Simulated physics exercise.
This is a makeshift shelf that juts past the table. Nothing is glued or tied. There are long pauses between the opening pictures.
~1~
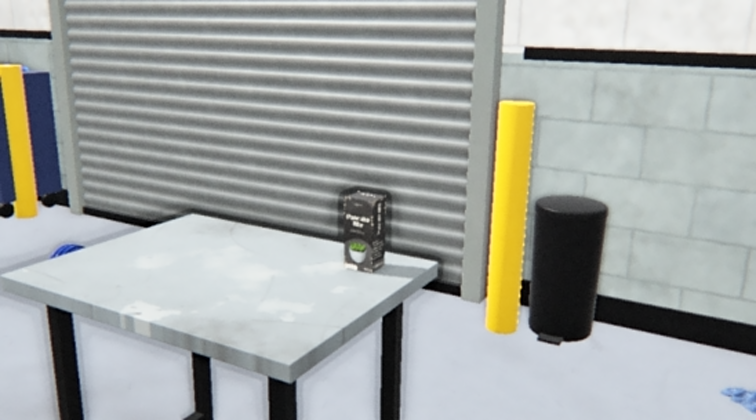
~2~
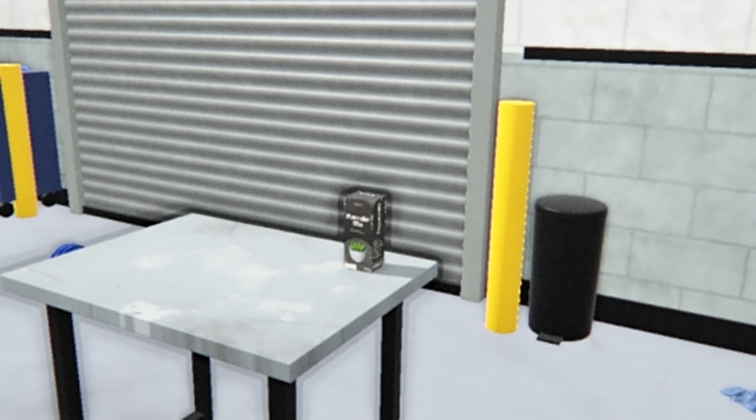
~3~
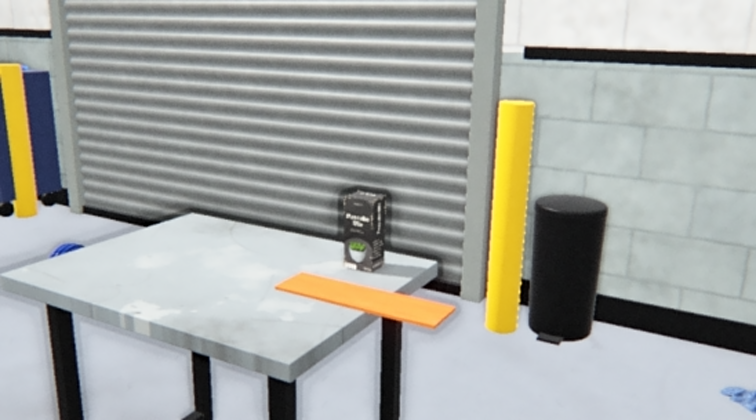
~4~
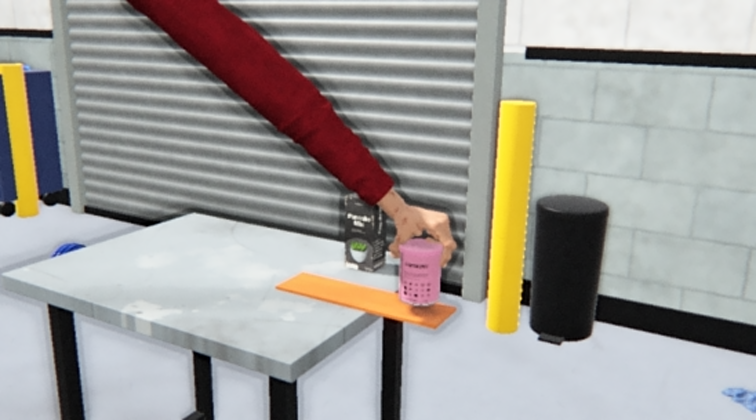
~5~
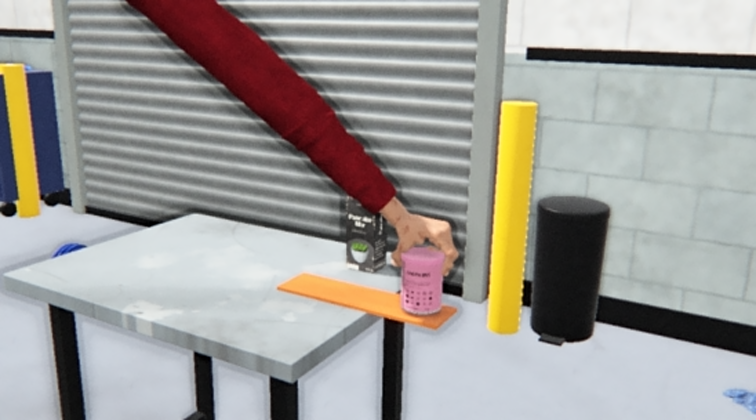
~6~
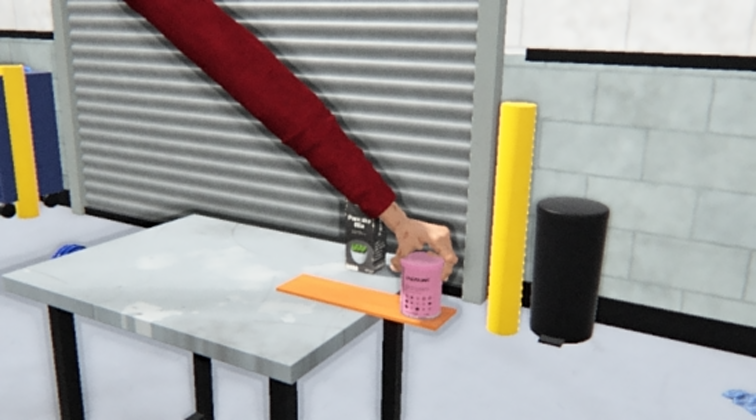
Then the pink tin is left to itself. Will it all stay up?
In the end the board goes over.
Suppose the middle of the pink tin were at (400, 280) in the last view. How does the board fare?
Then it goes over.
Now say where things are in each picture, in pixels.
The last thing is not in view yet, in the first frame.
The last thing is not in view yet, in the second frame.
The last thing is not in view yet; orange board (362, 298), in the third frame.
Coming down; pink tin (420, 272); orange board (363, 298), in the fourth frame.
Coming down; pink tin (422, 280); orange board (364, 299), in the fifth frame.
In place under the hand; pink tin (421, 285); orange board (363, 300), in the sixth frame.
Then, 0.50 s later than the last frame, orange board and pink tin now down on the floor or falling.
Then, 0.70 s later than the last frame, things are still on the move.
When it is over, down on the floor or falling, orange board and pink tin; black carton as before. The board comes down.
